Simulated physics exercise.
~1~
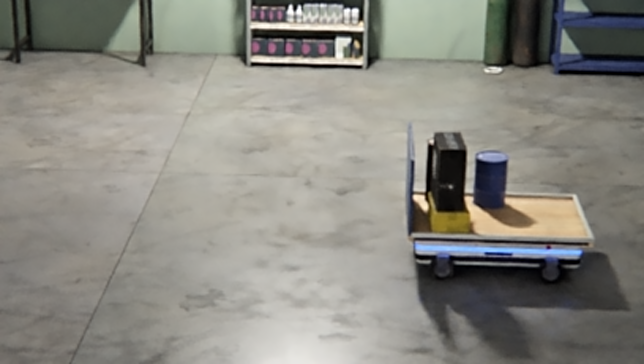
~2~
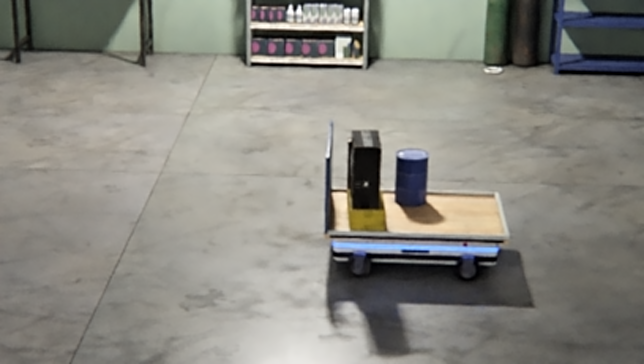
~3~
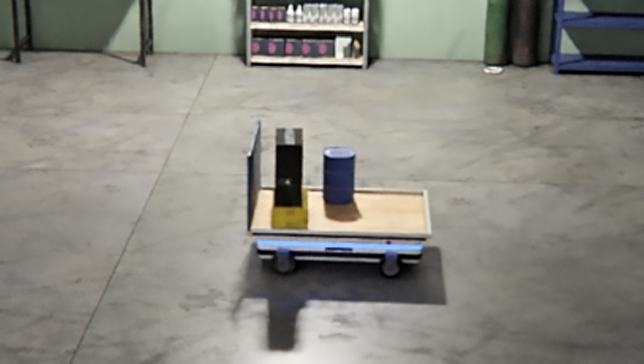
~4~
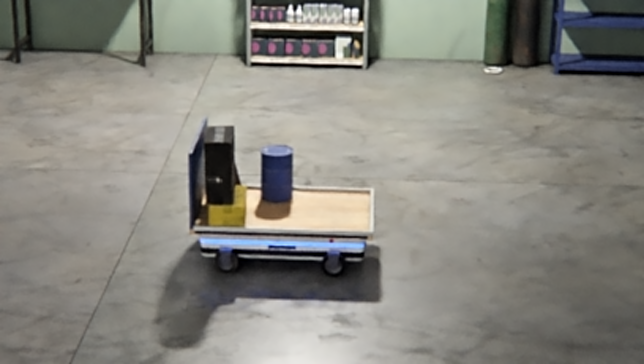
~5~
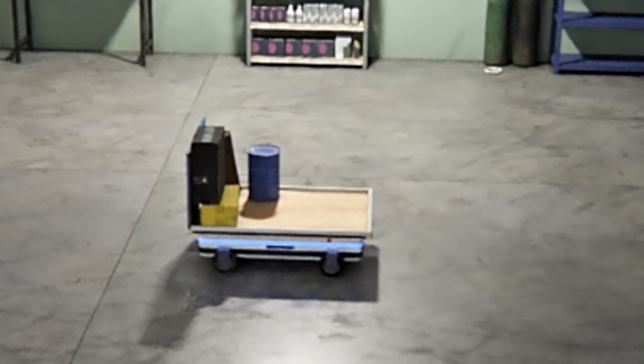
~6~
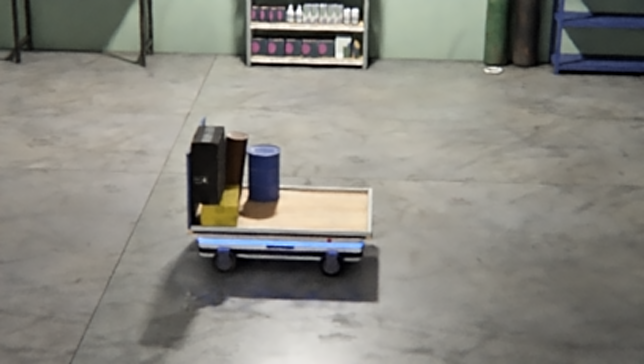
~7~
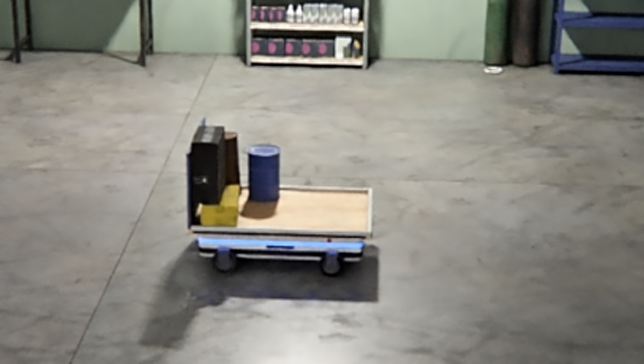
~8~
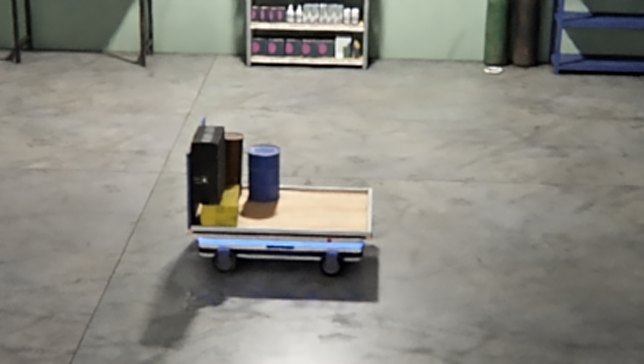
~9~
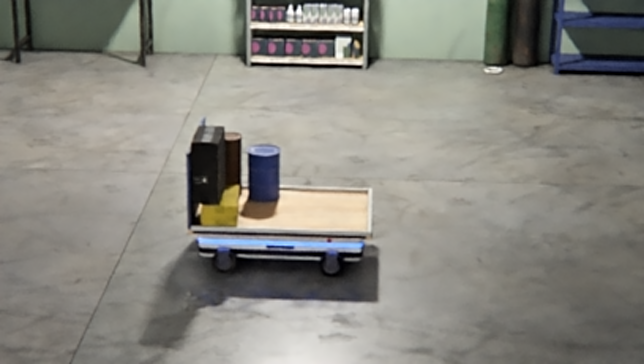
In a warehouse, a loaded flat cart rolls left and stops, its items still upright.
